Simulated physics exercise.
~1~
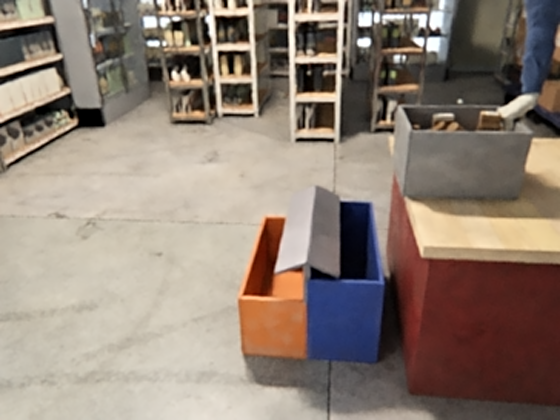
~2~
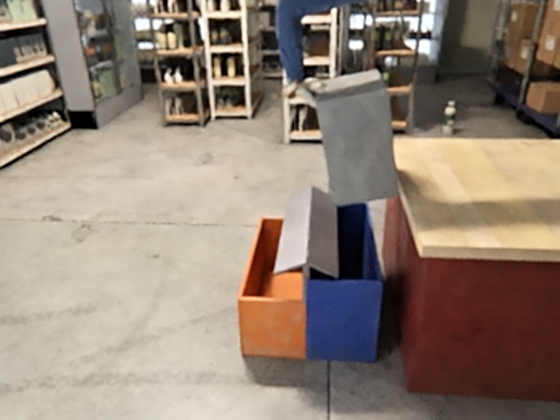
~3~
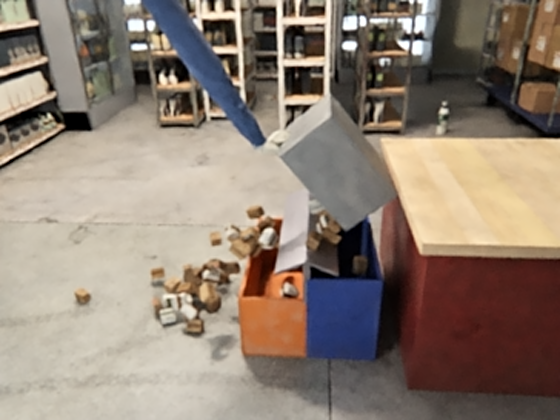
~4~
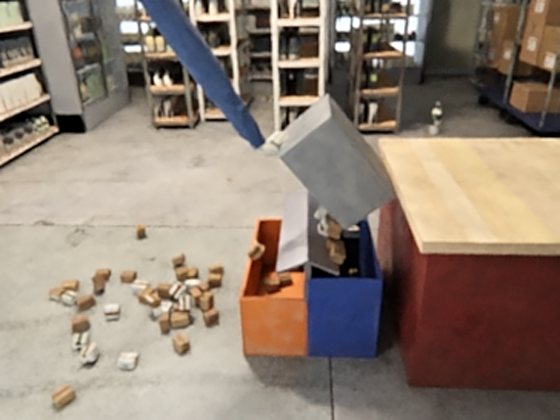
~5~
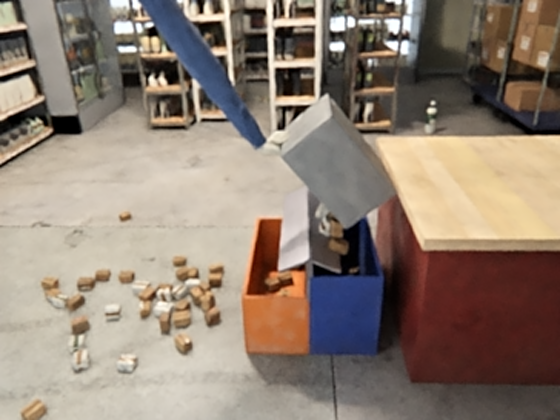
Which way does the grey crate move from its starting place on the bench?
The grey crate moves to the left, off the end of the bench and over the containers below.
A blue-sleeved arm holds a grey crate on a red bench with a pale wooden top, at the right of a concrete-floored storeroom seen from slightly above, with shelves behind. Below the bench stand a blue trough and, to its left, an orange tote, with a grey ridge over their divide. The arm swings the crate left off the bench and tips it past upright. Small brown and whitish parcels pour out, some dropping into the two containers, while most scatter across the floor left of the orange tote. The crate stays tilted above the ridge as the parcels come to rest.
